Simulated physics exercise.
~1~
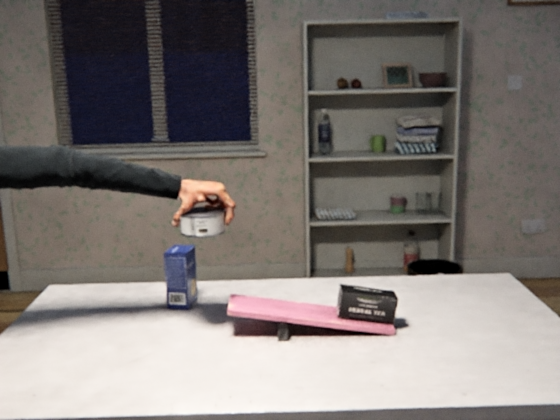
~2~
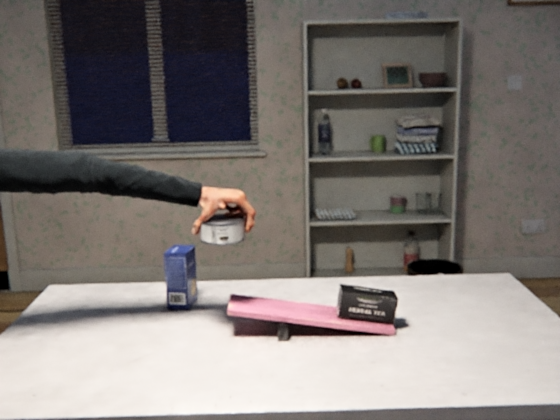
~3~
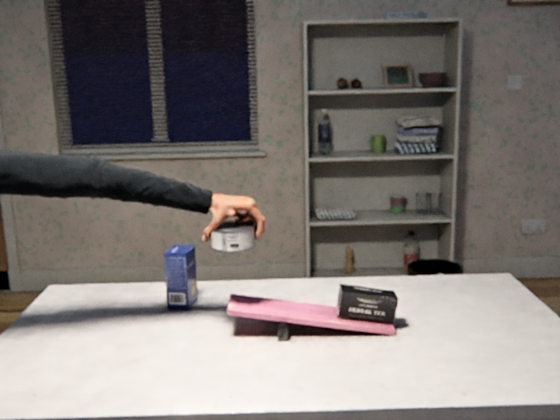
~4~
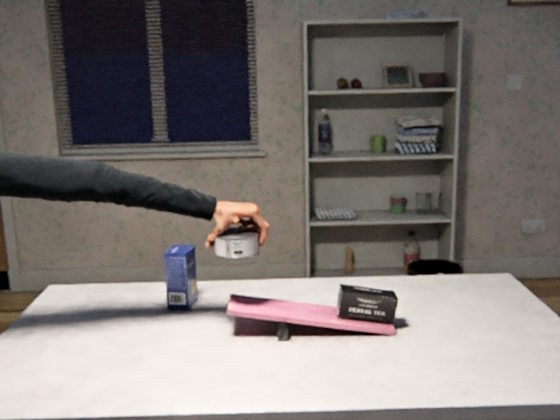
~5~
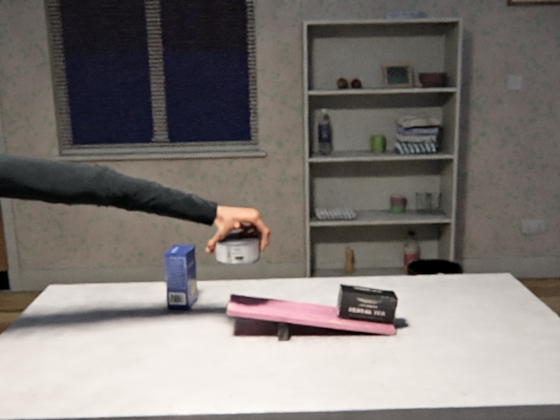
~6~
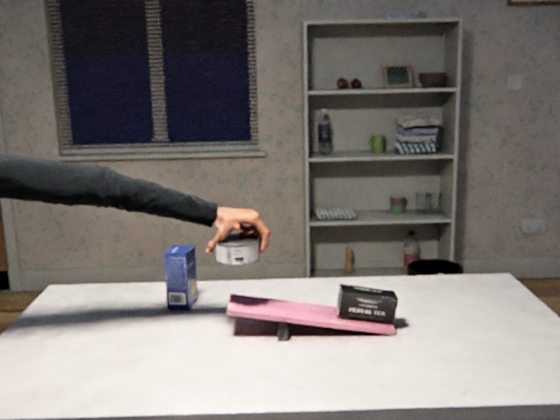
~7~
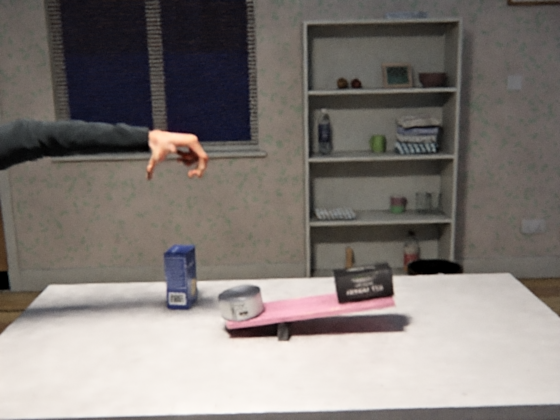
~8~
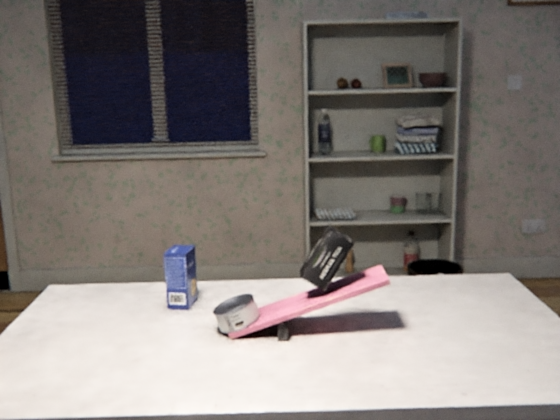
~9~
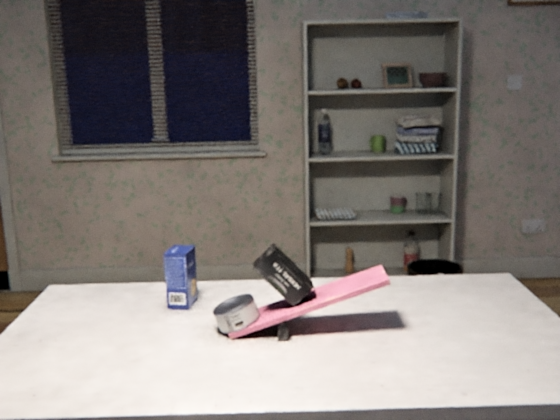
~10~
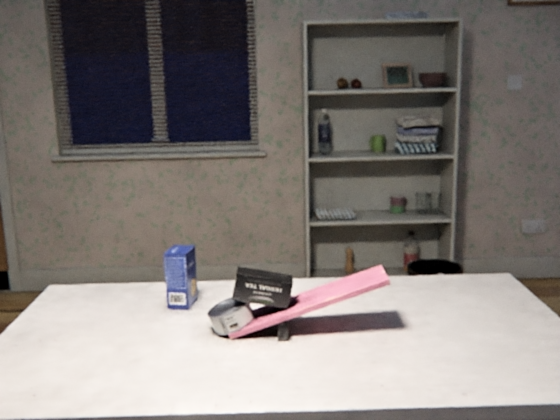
A hand drops a white tub onto a pink plank, tipping it and overturning a black packet.
